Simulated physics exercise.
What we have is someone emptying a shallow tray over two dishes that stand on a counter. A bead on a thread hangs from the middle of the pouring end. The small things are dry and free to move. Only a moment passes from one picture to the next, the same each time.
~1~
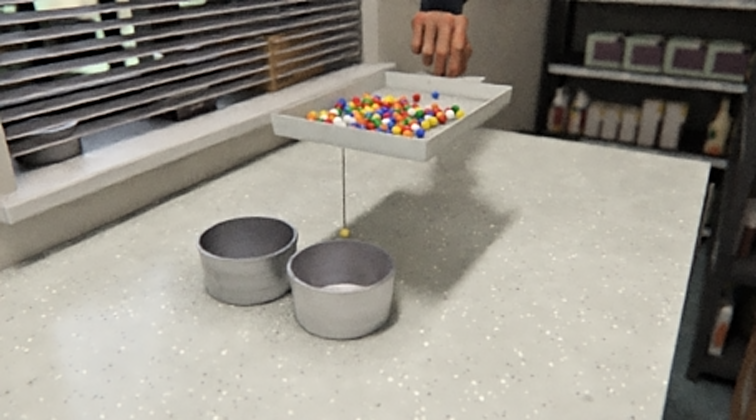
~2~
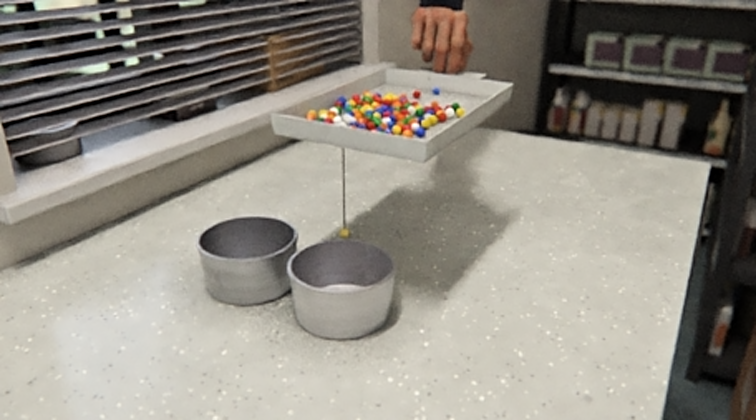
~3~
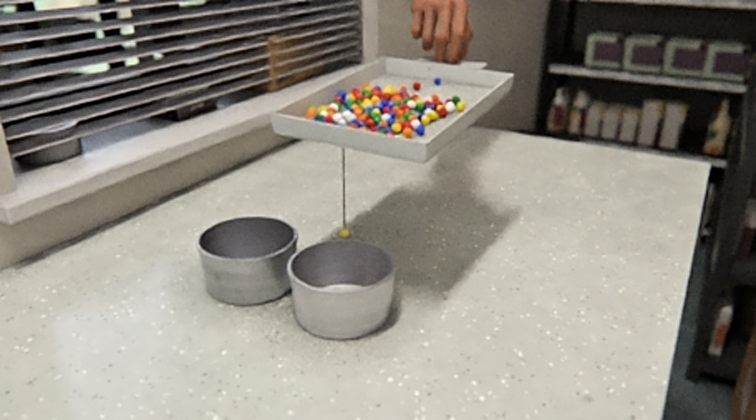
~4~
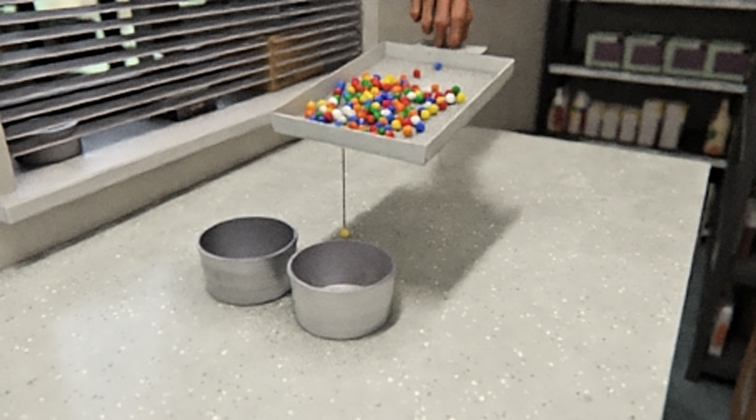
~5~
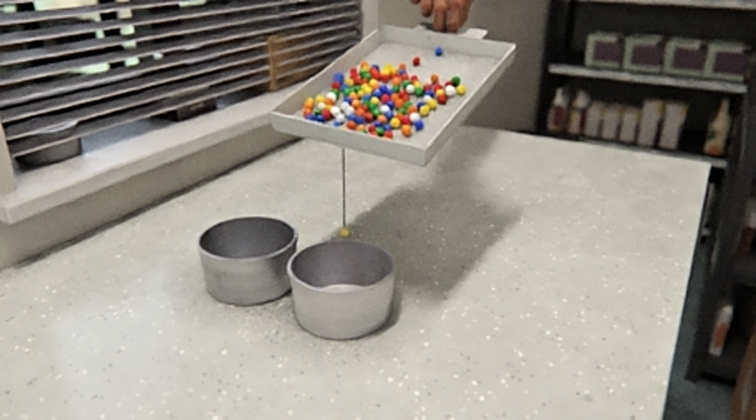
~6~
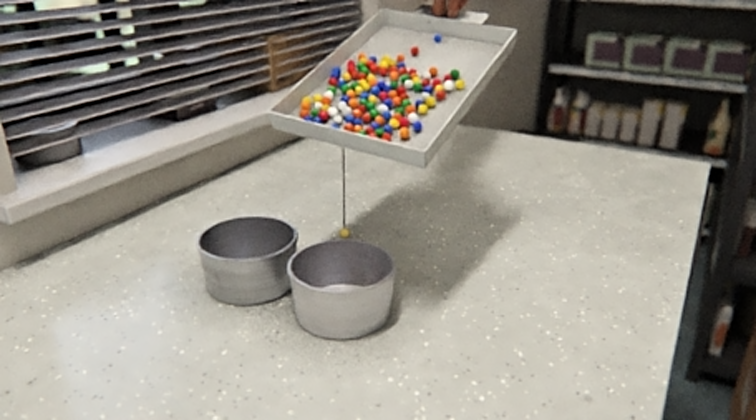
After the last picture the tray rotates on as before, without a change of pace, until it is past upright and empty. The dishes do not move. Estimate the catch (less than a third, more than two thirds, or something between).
Together they catch from one third to two thirds.
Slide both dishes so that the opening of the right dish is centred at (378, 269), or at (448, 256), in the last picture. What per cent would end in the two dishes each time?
In turn 60 and 0 in a hundred.
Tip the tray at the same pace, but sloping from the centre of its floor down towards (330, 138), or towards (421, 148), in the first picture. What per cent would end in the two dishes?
First some 70, then 10 per cent.
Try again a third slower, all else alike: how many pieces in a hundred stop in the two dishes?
Close to 40 per cent.
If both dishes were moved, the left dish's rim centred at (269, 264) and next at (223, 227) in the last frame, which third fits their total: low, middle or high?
One: More than two thirds. Two: Less than a third.
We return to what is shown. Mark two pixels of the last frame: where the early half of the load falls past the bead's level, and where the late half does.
Around (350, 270) and then (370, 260).
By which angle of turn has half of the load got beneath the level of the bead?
At some 110 degrees.
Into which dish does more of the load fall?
Fuller: The right one.
Soon after the last picture, tray tipped steeply; all on the tray.
A little later, tray tipped past a quarter turn; about a third on the tray; a small part in the right dish; a small part outside both; about a third in the air.
Later still, tray tipped past a quarter turn; about half in the right dish; a stray few in the left dish; about half outside both.
By the end, tray tipped past a quarter turn; about half in the right dish; a stray few in the left dish; about half outside both.
